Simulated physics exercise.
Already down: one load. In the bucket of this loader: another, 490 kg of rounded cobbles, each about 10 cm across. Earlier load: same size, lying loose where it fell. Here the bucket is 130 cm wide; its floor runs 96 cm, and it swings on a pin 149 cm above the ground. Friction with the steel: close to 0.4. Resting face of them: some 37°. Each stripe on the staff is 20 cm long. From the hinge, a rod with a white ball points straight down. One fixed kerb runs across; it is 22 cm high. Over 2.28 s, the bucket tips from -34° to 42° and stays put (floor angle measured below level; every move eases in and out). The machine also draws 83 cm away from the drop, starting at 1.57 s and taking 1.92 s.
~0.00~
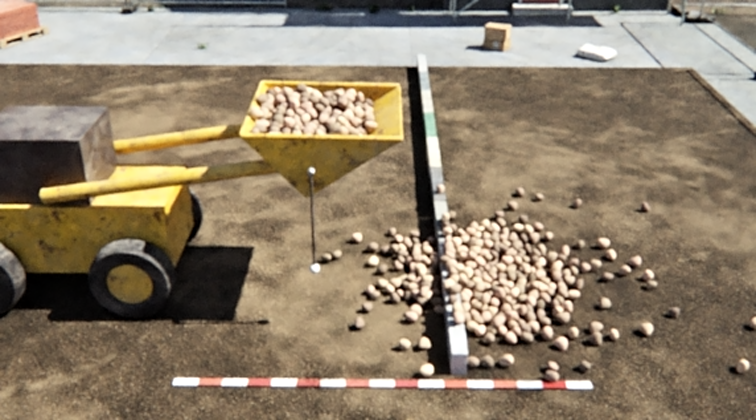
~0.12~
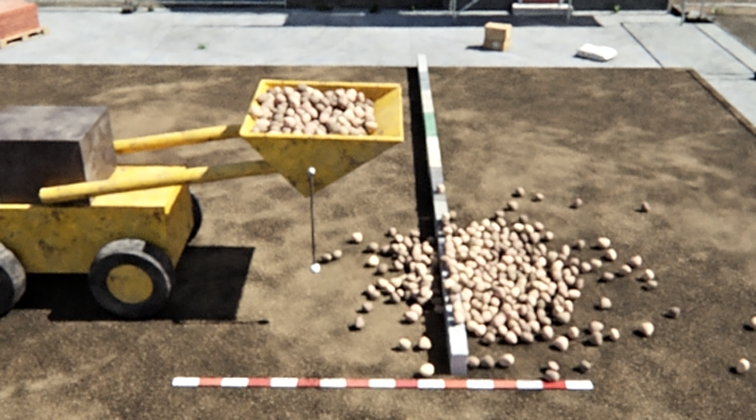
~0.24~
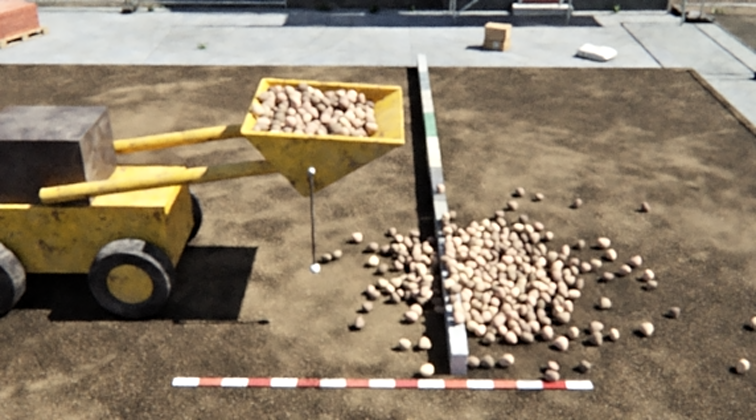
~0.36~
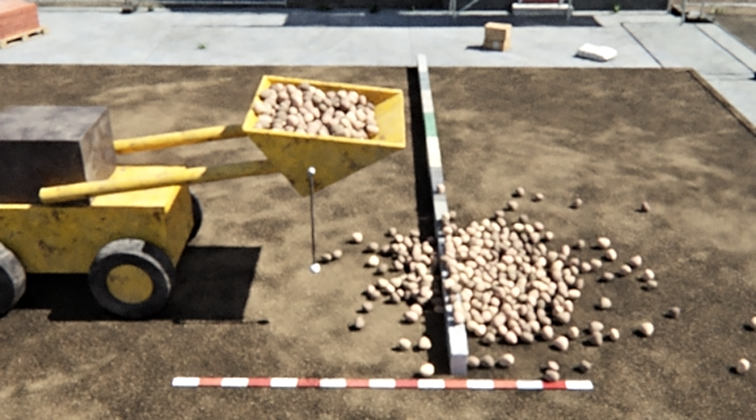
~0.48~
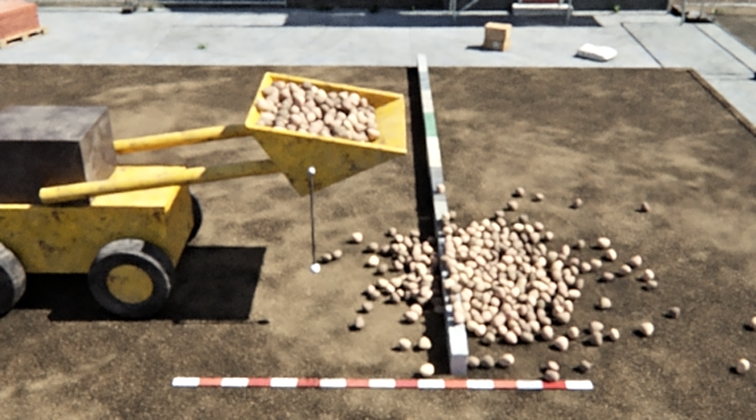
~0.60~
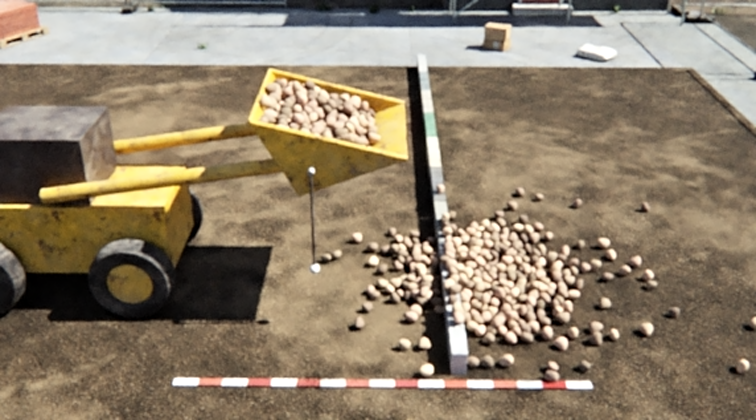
A yellow loader's raised bucket full of rounded stones tilts slowly forward to the right.
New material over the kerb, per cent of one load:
0 per cent.
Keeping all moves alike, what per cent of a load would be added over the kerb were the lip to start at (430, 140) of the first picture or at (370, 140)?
Roughly 15 per cent, then 0 per cent.
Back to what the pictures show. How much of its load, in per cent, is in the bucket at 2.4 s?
Some 0 %, roughly, is held.
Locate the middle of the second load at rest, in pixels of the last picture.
They settle centred around (399, 270).
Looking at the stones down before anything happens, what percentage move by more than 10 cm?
5 per cent.
After 1.7 s the floor is at 30°; in per cent of one load, 87 in the bucket, 37 on this side of the kerb, 76 over the kerb; the foremost stones are at (669, 284).
After 2.4 s the floor is at 42°; in per cent of one load, 2 in the bucket, 122 on this side of the kerb, 76 over the kerb; the foremost stones are at (669, 284).
After 3.9 s the floor is at 42°; in per cent of one load, 0 in the bucket, 124 on this side of the kerb, 76 over the kerb; the foremost stones are at (669, 284).
After 6.8 s the floor is at 42°; in per cent of one load, 0 in the bucket, 124 on this side of the kerb, 76 over the kerb; the foremost stones are at (669, 284). Net gain over the kerb, 0.
